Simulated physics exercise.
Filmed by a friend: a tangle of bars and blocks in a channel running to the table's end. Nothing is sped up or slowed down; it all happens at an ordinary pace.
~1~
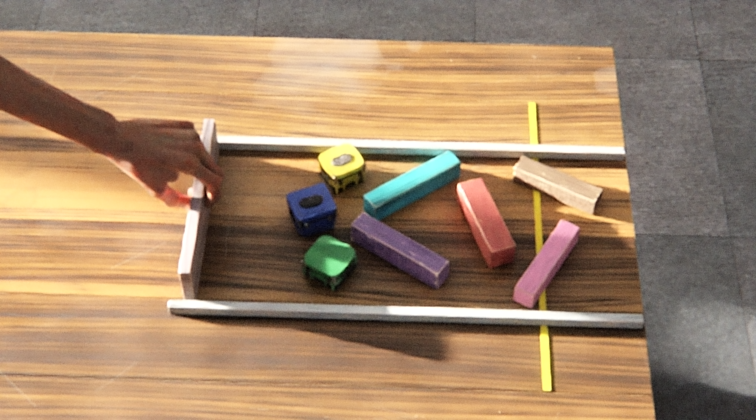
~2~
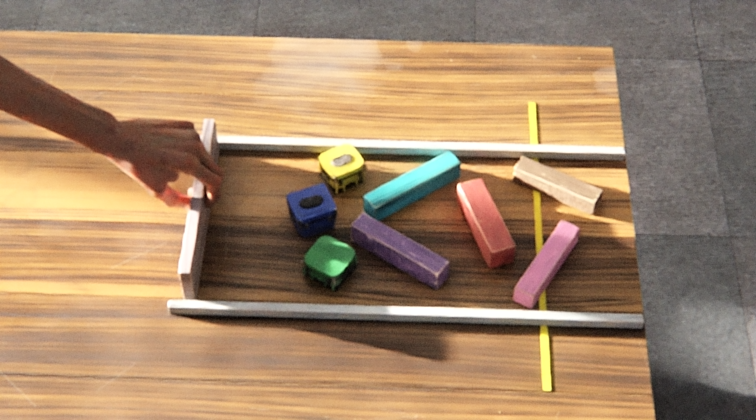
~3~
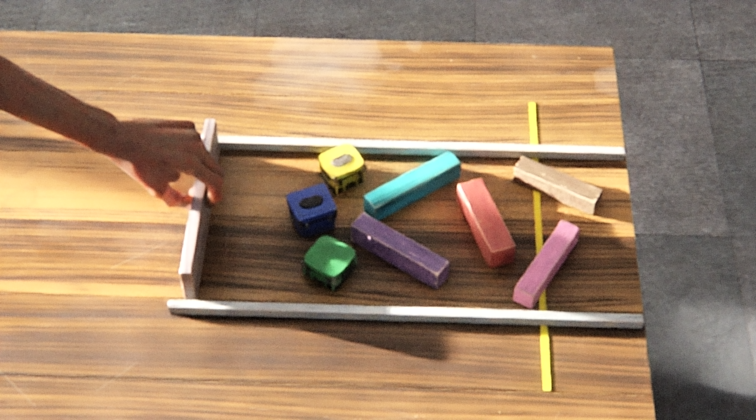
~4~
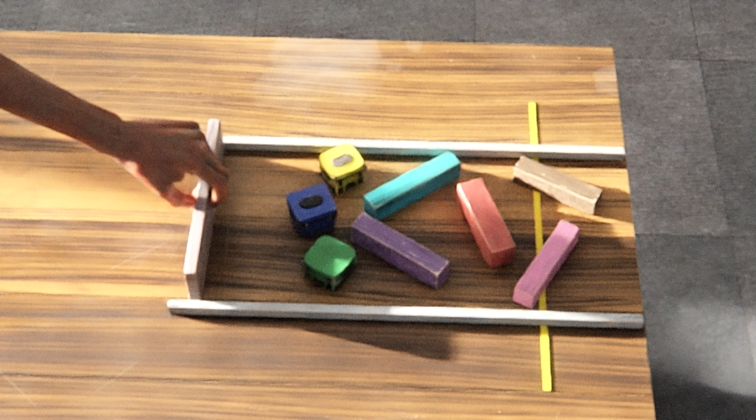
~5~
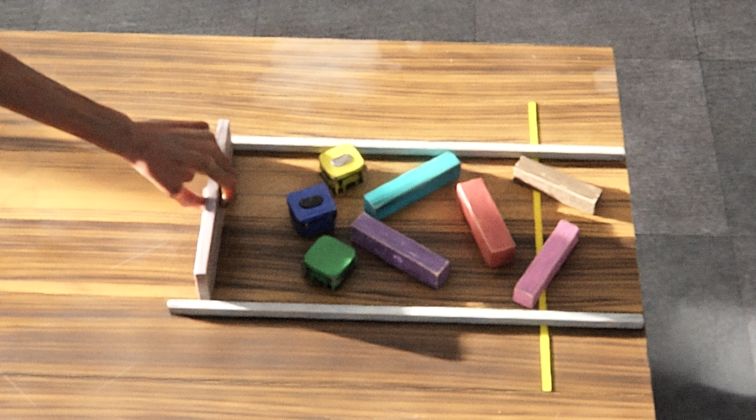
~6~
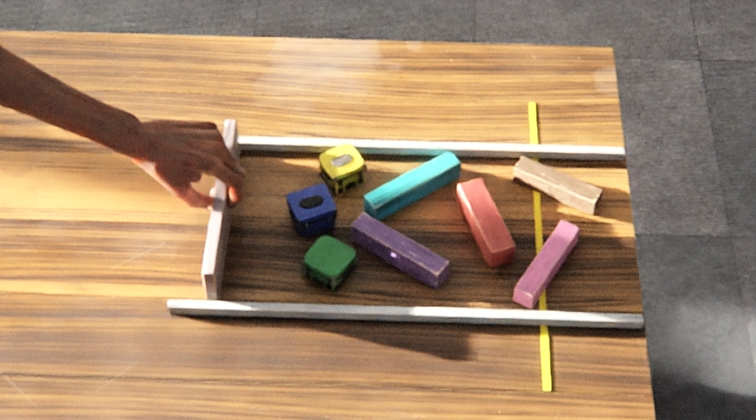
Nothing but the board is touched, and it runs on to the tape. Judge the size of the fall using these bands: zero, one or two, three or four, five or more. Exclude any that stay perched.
The push clears off a single one or two.
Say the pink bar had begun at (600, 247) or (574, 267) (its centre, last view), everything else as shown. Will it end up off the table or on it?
In that order: Slips off, then slips off.
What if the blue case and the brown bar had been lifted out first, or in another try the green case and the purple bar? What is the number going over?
Well, the first time you'd get 0, and the next time 0.
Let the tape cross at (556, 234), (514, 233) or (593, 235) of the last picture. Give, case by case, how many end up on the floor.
Try by try, 2, 0 and 5.
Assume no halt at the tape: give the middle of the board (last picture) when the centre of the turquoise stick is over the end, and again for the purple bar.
The turquoise stick gives roughly (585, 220), the purple bar roughly (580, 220).
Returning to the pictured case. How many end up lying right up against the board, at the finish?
The number is 4.
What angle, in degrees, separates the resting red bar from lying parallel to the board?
Misalignment: Close to 15°.
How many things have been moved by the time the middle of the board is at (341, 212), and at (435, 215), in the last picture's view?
At the first point the count is 5, at the second it's 8.
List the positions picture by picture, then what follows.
Brown bar (557, 185); pink bar (547, 264); red bar (486, 223); board (200, 208); tape (539, 234), in the first frame.
Pink bar (547, 264); purple bar (399, 251), in the second frame.
Red bar (486, 223); turquoise stick (413, 186), in the third frame.
Brown bar (557, 186); green case (330, 263), in the fourth frame.
Pink bar (547, 264); blue case (312, 211), in the fifth frame.
Brown bar (557, 186); pink bar (547, 264); red bar (486, 223); board (222, 209); tape (539, 234), in the sixth frame.
A little later, none off yet; brown bar at rest near (557, 186); pink bar at rest near (547, 264); red bar at rest near (486, 223).
When it is over, the number that fall off is one or two; down, brown bar.
